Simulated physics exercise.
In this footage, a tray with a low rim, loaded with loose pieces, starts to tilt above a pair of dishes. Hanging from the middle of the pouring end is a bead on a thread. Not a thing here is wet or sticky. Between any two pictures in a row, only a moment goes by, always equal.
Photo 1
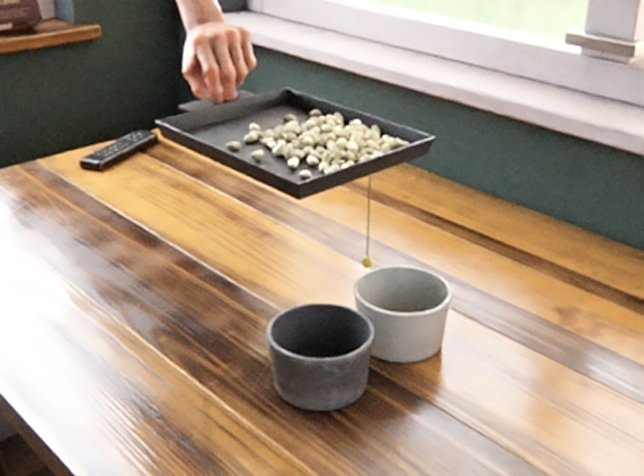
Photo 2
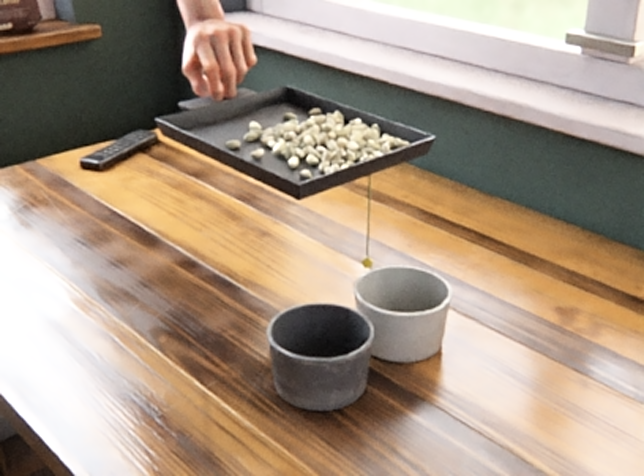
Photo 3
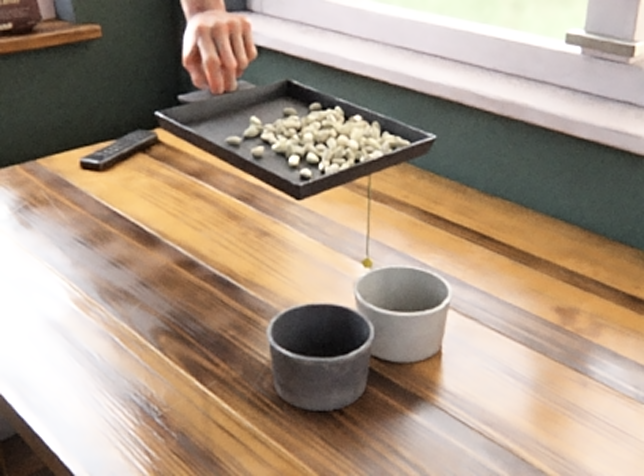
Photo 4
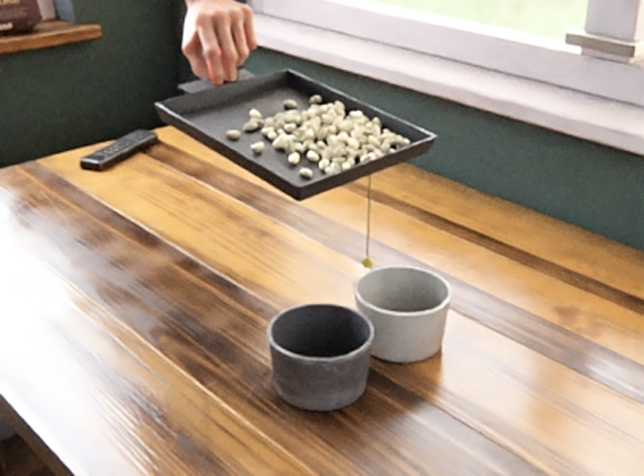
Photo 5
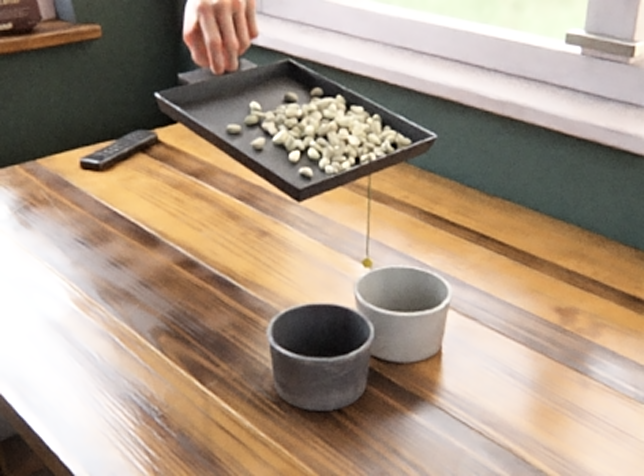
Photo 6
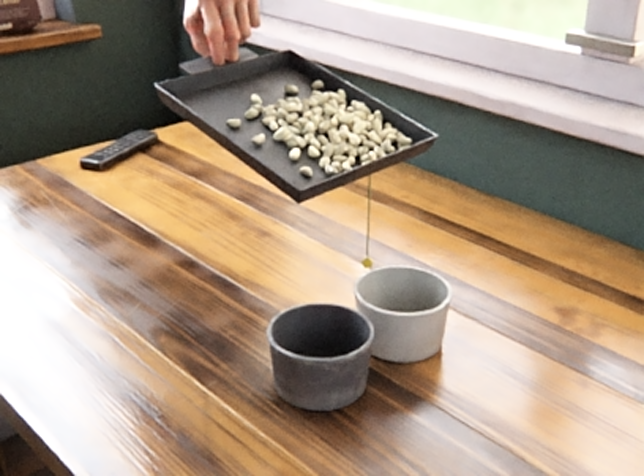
A hand gradually raises the back of a dark tray of pale beans, tilting it above two small bowls on a wooden table.
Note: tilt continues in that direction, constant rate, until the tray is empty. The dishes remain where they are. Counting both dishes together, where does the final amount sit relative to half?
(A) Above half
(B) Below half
A, above half.
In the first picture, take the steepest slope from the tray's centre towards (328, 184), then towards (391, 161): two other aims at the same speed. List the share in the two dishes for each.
Lab note: Try one about 80 %, try two 20 %.
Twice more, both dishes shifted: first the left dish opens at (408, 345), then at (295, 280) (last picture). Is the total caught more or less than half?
Result, first setup: The minor share; second setup: The minor share.
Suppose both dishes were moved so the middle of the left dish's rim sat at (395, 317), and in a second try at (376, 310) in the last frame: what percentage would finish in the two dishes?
Respectively 60 percent and 60 percent.
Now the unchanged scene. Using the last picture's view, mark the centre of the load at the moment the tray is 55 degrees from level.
Somewhere around pixel (357, 130) in the last picture.
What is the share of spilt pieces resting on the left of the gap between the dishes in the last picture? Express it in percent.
20 per cent, about.
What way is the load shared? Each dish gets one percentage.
Out of every hundred, close to 40 go left and close to 40 go right.
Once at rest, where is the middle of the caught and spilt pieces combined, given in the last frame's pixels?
(379, 351).
Soon, tray tipped steeply; all on the tray.
A while on, tray tipped right over; nearly all on the tray; a small part in the right dish; a stray few in the air.
Towards the end, tray tipped past a quarter turn; about a third in the left dish; about a third in the right dish; about a quarter outside both.
Finally, tray tipped past a quarter turn; about a third in the left dish; about a third in the right dish; about a quarter outside both.
